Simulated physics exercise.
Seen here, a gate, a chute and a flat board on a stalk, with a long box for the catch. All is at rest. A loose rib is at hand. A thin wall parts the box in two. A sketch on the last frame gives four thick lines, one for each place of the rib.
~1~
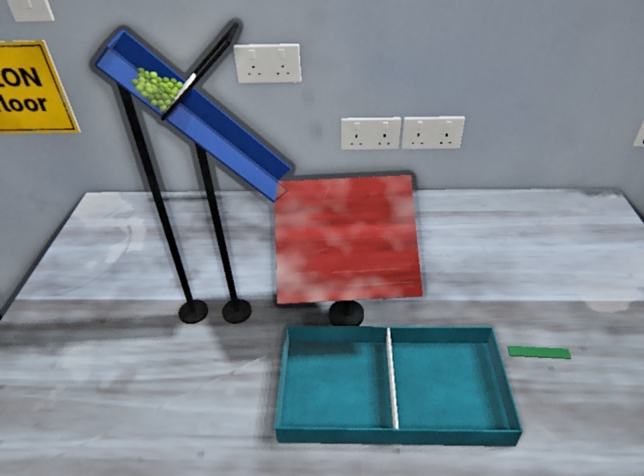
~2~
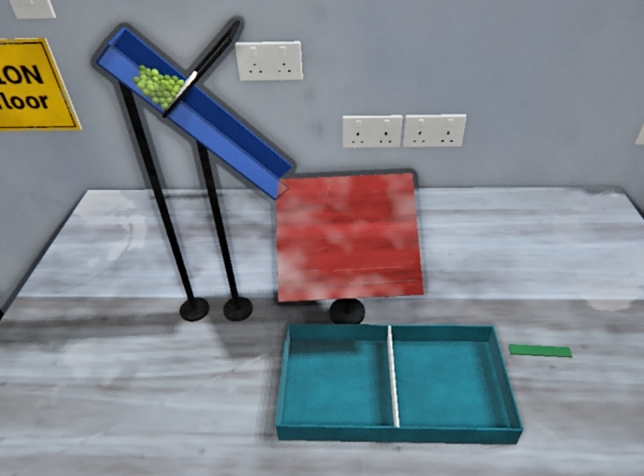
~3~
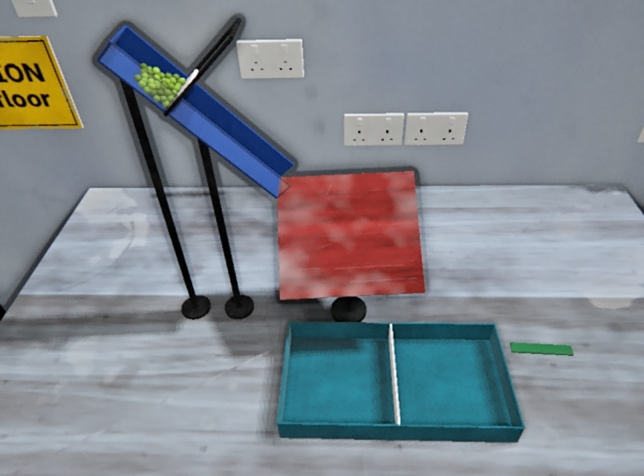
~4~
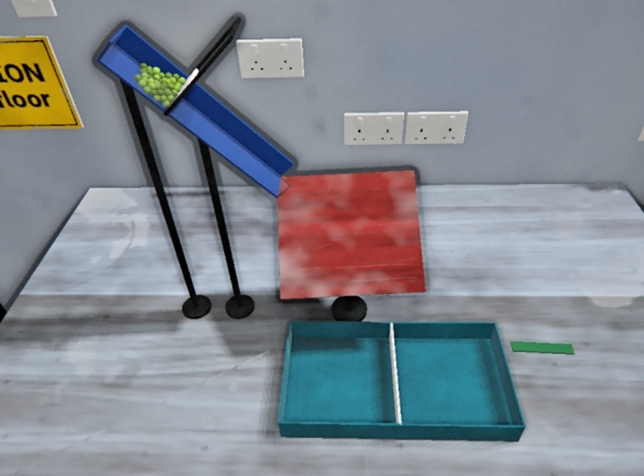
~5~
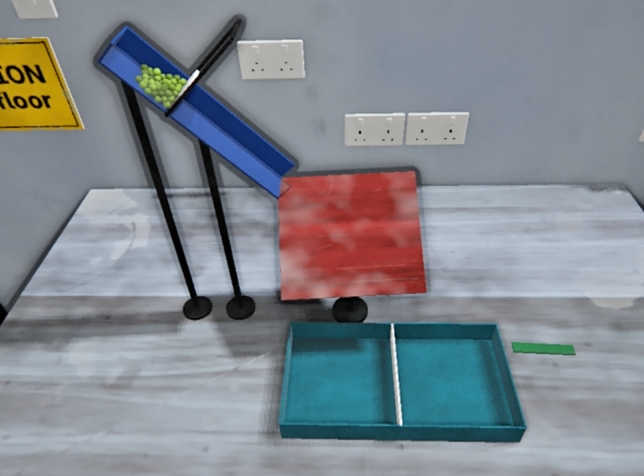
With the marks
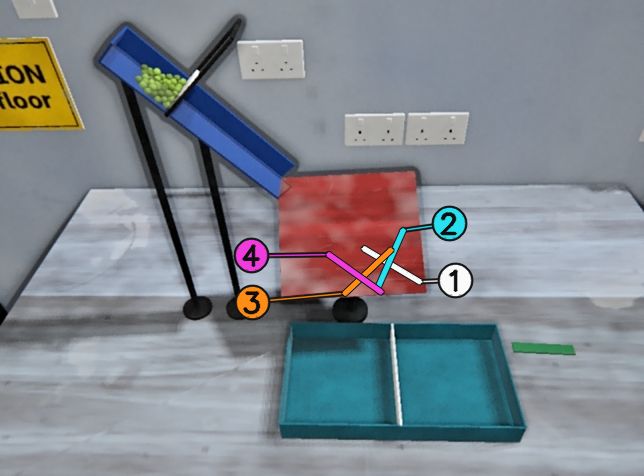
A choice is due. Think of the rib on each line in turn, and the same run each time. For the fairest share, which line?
1 beats the others.
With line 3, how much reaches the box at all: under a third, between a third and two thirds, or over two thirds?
Over two thirds.
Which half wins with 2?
Left.
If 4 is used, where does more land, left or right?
More lands on the right.
On the marked copy, line 1 from (364, 248) to (419, 281); line 2 from (403, 230) to (378, 287); line 3 from (390, 250) to (345, 293); line 4 from (328, 254) to (381, 291).
If 1 is chosen, of what is caught, about a third in the left half, about two thirds in the right.
If 2 is chosen, of what is caught, most in the left half, a small part in the right.
If 3 is chosen, of what is caught, most in the left half, a small part in the right.
If 4 is chosen, of what is caught, about a quarter in the left half, most in the right.
